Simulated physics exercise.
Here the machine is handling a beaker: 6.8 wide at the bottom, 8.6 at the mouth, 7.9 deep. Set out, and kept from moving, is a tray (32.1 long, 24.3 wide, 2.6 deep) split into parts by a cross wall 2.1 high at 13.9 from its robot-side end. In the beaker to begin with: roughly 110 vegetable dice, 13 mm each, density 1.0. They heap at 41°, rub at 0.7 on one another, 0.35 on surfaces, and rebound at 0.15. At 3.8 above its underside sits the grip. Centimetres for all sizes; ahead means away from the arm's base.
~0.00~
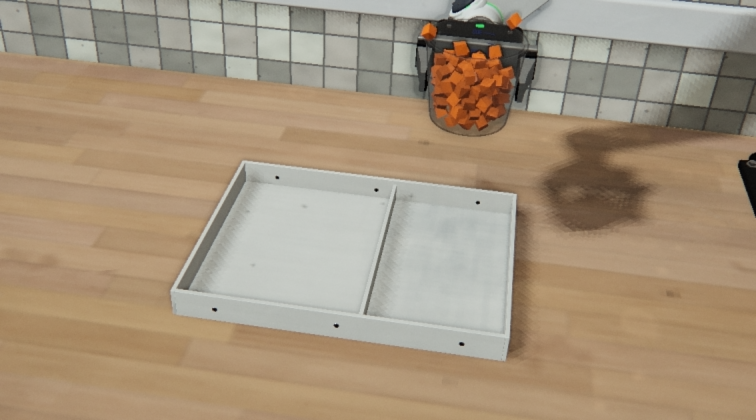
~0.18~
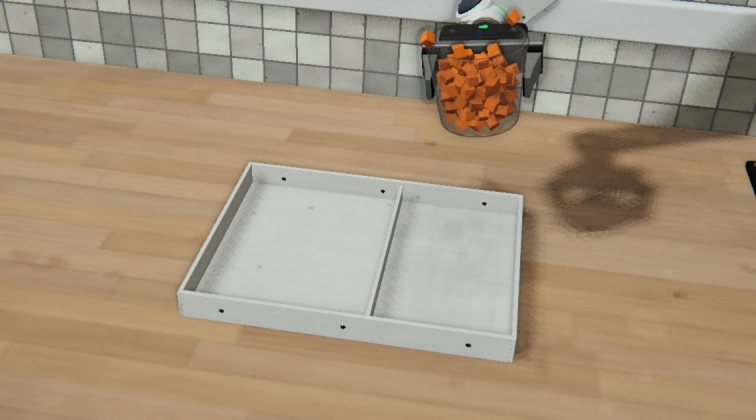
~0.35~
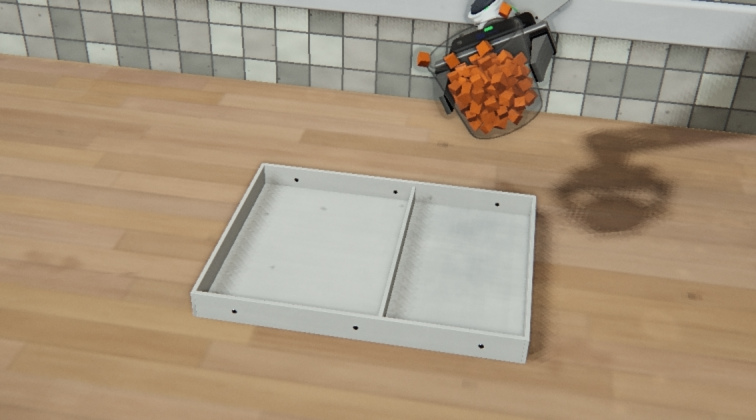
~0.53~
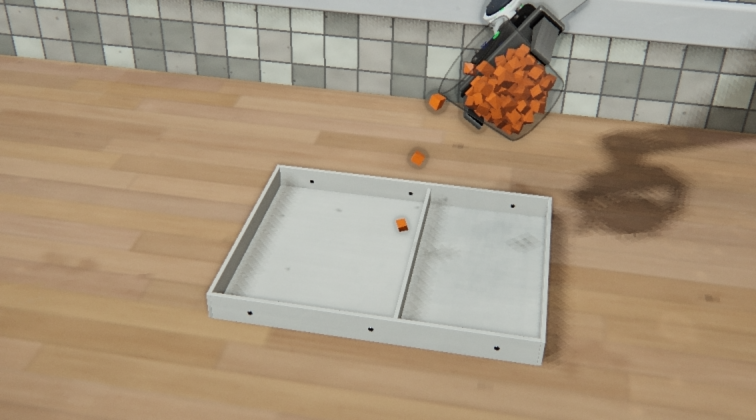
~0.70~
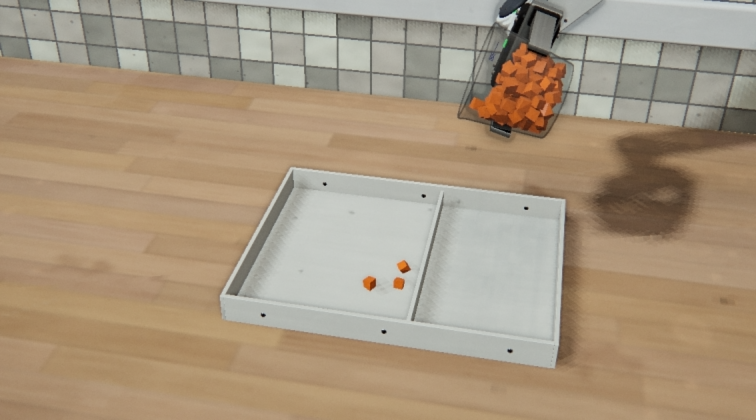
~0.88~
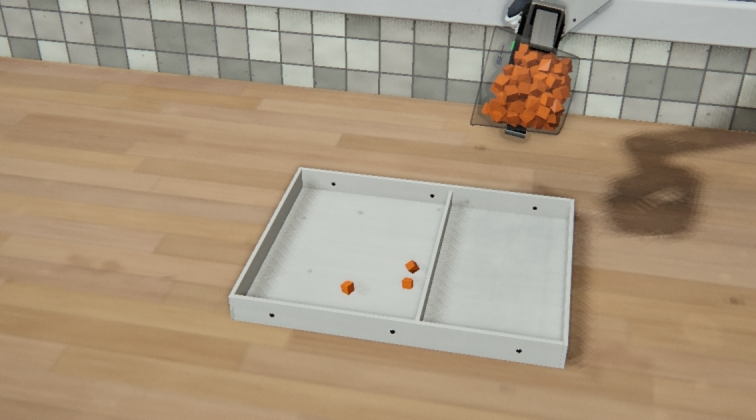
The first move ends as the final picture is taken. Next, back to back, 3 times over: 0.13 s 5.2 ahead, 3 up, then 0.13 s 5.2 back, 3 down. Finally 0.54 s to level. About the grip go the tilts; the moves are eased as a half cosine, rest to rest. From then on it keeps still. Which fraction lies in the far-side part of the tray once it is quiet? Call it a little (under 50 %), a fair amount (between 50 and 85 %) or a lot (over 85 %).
A lot.
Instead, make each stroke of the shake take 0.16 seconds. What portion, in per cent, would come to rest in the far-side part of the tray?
About 90 per cent in that case.
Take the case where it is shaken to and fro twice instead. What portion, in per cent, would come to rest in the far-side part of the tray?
About 95 per cent, then.
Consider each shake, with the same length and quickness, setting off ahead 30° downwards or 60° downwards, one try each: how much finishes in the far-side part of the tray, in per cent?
I'd say close to 65 percent for the first and close to 30 percent for the second.
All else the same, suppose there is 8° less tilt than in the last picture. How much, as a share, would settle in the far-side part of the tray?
Then something close to 95 in a hundred.
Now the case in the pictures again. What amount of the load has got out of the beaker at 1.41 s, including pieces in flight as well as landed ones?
Near 100 in a hundred parts have gone so far.
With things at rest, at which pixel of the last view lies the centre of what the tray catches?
About (337, 248).
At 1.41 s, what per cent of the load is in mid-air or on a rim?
0 per cent.
After 1.41 s, tilted 81° forward, highest piece 2 above the table; 105 in the far-side part, 3 in the robot-side part.
After 1.94 s, tilted 39° forward, highest piece 2 above the table; 105 in the far-side part, 3 in the robot-side part.
After 2.40 s, level, highest piece 2 above the table; 105 in the far-side part, 3 in the robot-side part.
After 3.45 s, level, highest piece 2 above the table; 105 in the far-side part, 3 in the robot-side part.
At rest, 105 in the far-side part, 3 in the robot-side part. That is 97 % in the far-side part of the tray.
